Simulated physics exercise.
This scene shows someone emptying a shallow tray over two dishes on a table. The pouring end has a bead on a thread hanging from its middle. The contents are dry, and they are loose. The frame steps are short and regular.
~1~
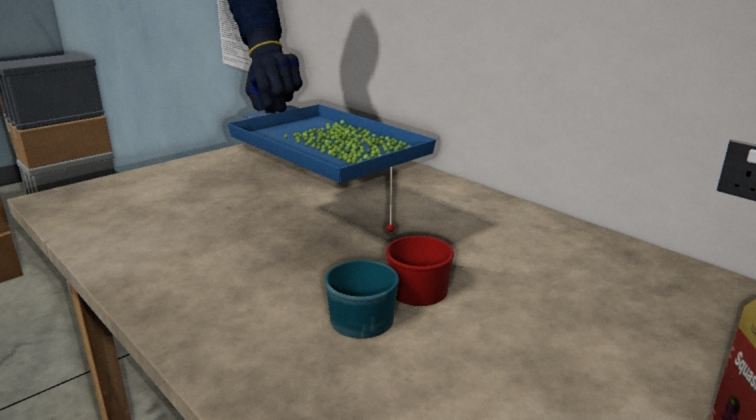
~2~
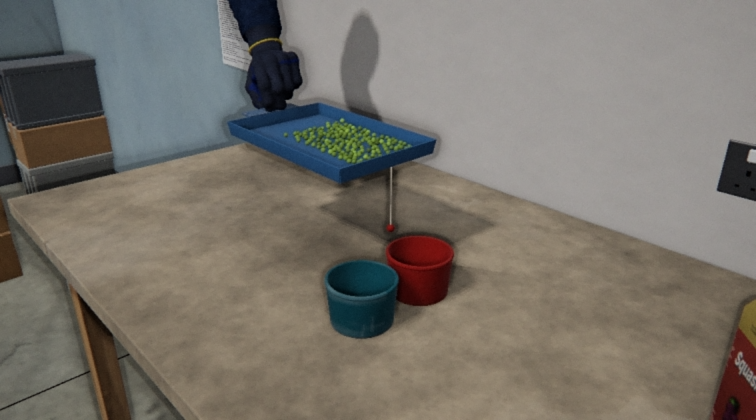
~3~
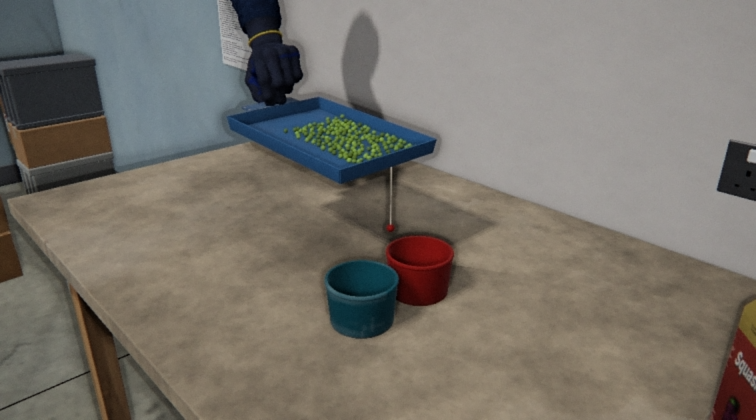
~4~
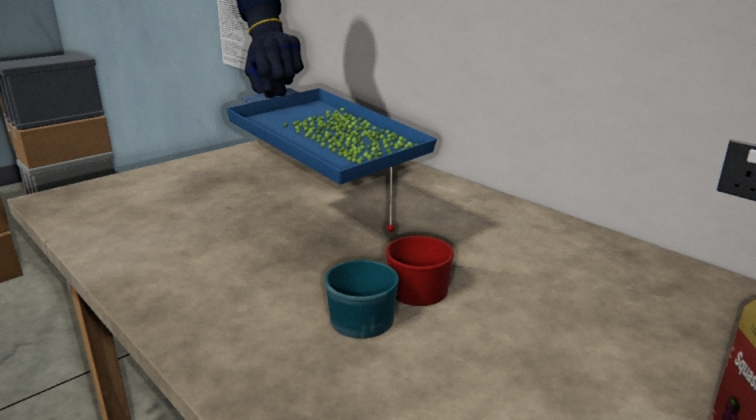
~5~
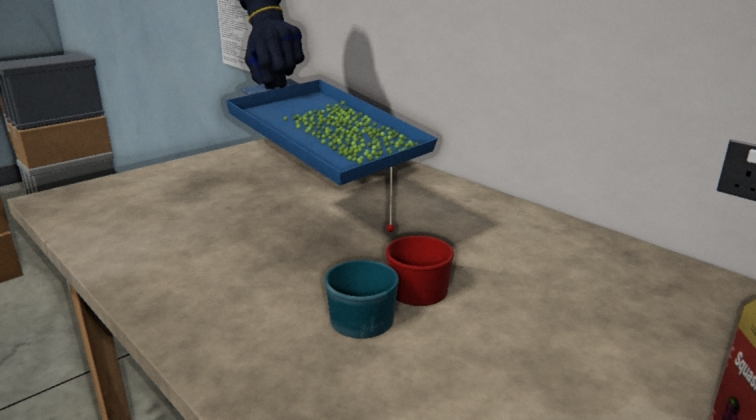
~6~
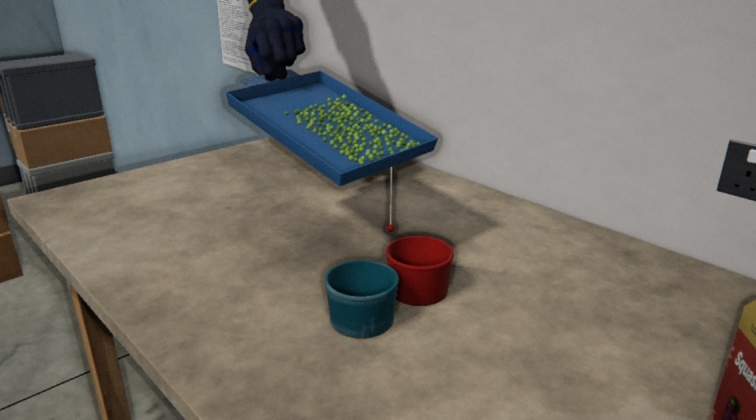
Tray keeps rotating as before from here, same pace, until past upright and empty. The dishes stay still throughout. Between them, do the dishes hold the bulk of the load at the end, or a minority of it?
Most gets caught.
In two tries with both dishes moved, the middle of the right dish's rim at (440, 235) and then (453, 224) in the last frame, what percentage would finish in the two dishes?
It works out to 70 percent and then 30 percent.
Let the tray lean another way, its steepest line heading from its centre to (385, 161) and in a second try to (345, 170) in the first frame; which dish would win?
So, first the right-side one, then the left-side one.
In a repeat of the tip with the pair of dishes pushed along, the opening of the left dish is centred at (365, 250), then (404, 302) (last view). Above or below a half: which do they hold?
Well, the minor share the first time and the minor share the second time.
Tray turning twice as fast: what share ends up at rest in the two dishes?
Roughly 70 percent.
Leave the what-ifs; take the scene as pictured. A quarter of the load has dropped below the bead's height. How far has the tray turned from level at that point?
I'd say close to 95 degrees.
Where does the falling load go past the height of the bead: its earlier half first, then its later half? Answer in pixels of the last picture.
(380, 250) for the early half, (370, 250) for the late half.
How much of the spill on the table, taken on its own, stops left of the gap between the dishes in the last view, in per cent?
Close to 60 %.
Soon, tray tipped steeply; nearly all on the tray; a stray few in the air.
A while on, tray tipped right over; most on the tray; a stray few in the left dish; about a quarter in the air.
Towards the end, tray tipped past a quarter turn; about half in the left dish; about a third in the right dish; a small part outside both.
Finally, tray tipped past a quarter turn; about half in the left dish; about a third in the right dish; a small part outside both.
